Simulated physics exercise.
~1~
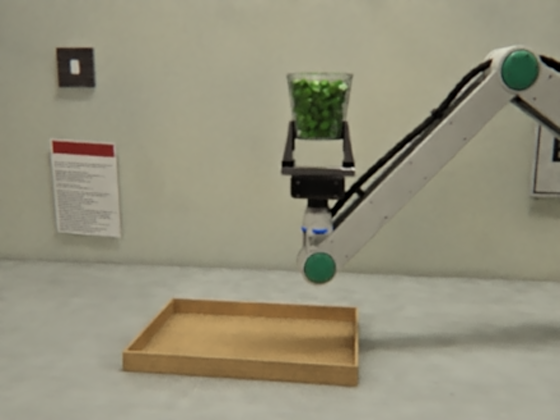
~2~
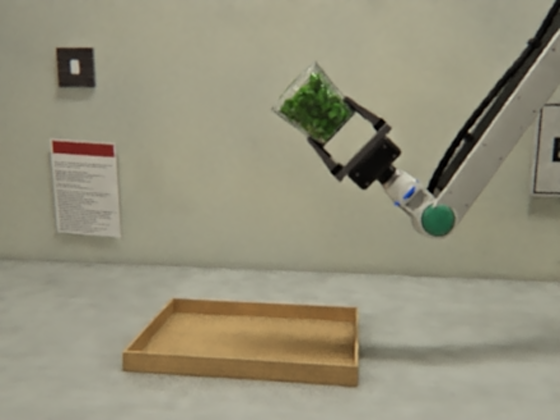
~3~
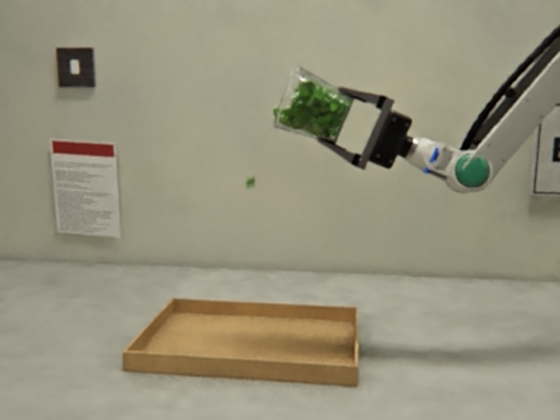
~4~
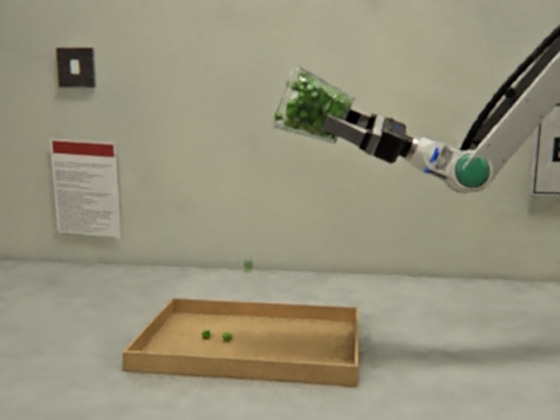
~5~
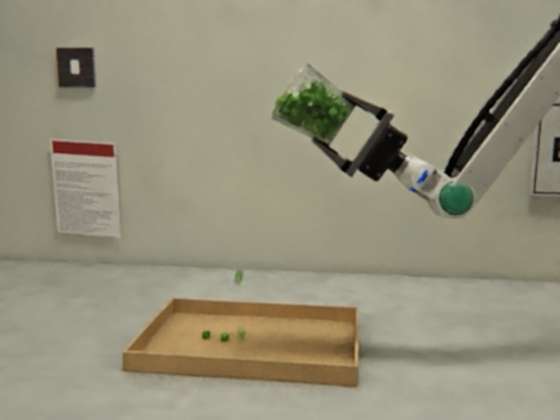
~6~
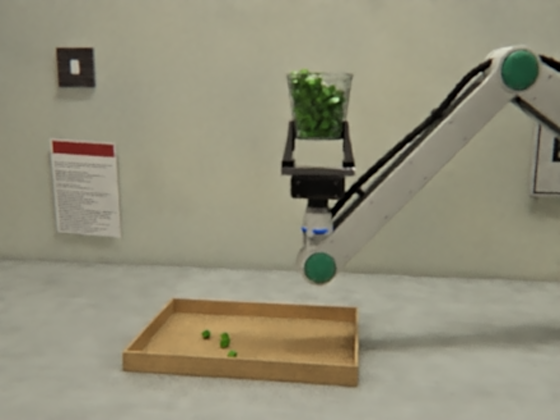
A robot arm holding a clear tumbler of green vegetable pieces tipped it over to the left above a shallow wooden tray, twisted it, and turned it upright again, leaving just a few pieces in the tray and the tumbler still mostly full.
